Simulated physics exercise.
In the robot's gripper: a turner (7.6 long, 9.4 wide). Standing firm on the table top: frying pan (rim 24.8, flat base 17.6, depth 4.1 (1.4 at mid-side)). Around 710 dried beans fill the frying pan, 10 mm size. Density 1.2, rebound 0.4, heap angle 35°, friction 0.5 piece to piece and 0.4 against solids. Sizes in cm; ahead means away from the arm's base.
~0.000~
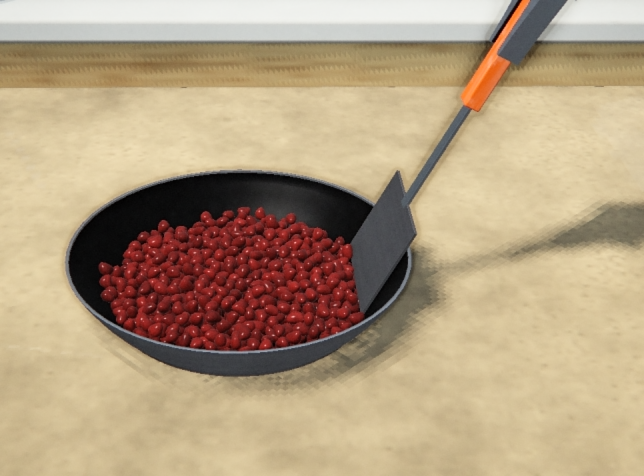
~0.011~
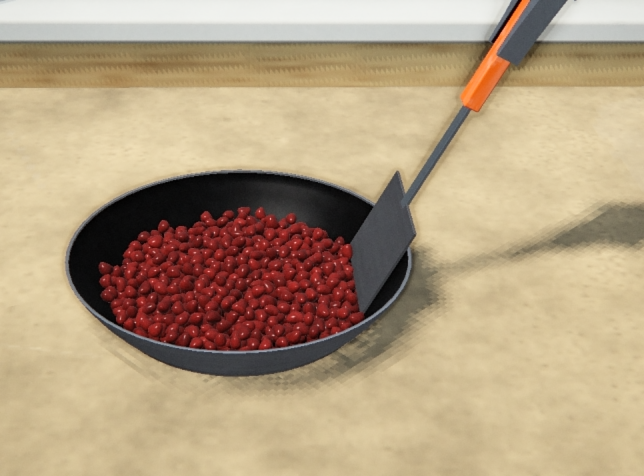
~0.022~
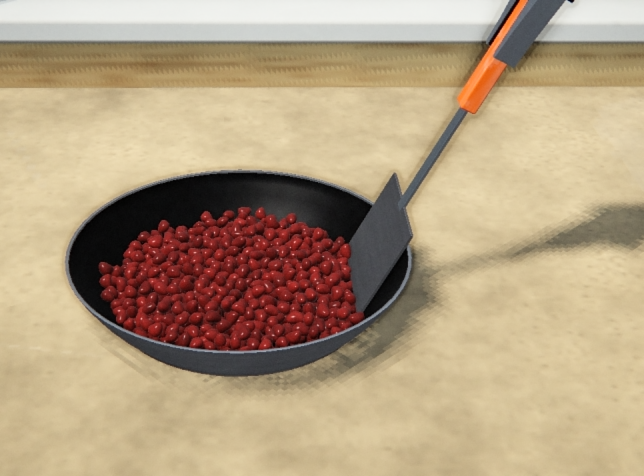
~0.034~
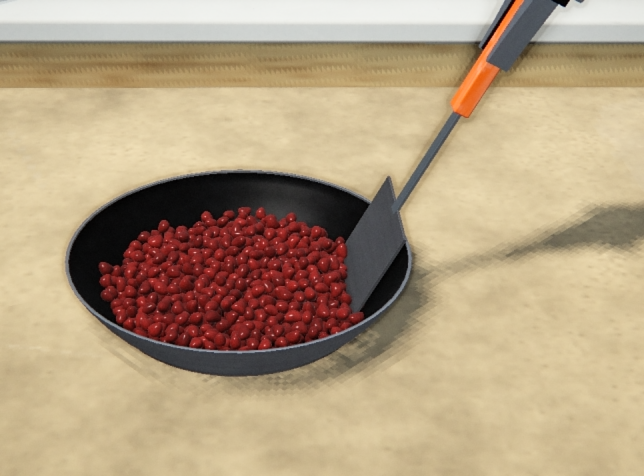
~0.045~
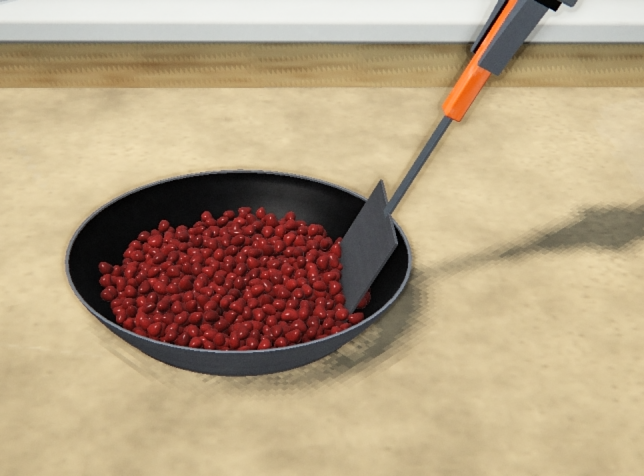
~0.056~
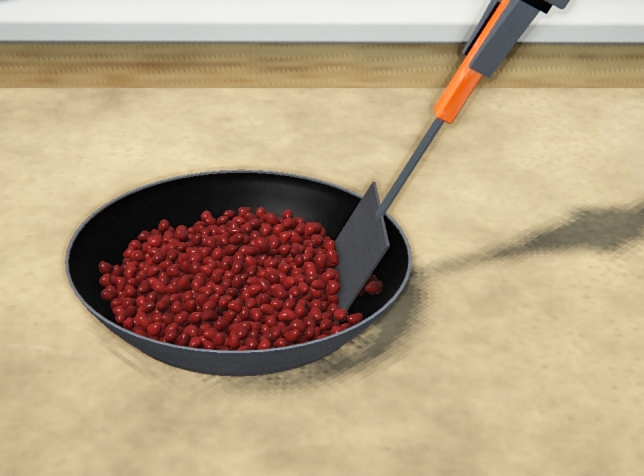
On a tabletop, a gripper-held turner with an orange handle moving slightly left through red beans in a dark frying pan.
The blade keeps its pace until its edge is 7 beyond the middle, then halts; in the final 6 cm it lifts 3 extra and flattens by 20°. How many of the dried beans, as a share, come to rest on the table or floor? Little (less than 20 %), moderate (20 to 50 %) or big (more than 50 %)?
Share on the table or floor: Little (less than 20 %).
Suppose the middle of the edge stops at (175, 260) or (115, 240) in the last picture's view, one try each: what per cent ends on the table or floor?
About 0 and 30 per cent.
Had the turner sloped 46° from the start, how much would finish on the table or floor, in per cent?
It would be near 5 per cent.
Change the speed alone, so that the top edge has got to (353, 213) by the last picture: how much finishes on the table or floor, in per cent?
About 25 per cent.
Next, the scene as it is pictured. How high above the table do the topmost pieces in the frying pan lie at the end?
About 6.5 cm.
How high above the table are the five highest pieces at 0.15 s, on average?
Roughly 5 cm.
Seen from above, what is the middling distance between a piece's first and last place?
Some 4 cm.
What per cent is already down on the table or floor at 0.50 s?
Some 5 per cent.
After 0.15 s, sloping 63°, highest piece 9 above the table; 704 in the frying pan, 2 on the blade or in flight.
After 0.25 s, sloping 55°, highest piece 6 above the table; 703 in the frying pan, 1 on the table or floor, 2 on the blade or in flight.
After 0.50 s, sloping 43°, highest piece 6 above the table; 678 in the frying pan, 25 on the table or floor, 3 on the blade or in flight.
After 1.55 s, sloping 43°, highest piece 6 above the table; 677 in the frying pan, 29 on the table or floor.
At rest, 677 in the frying pan, 29 on the table or floor. That is 4 % on the table or floor.
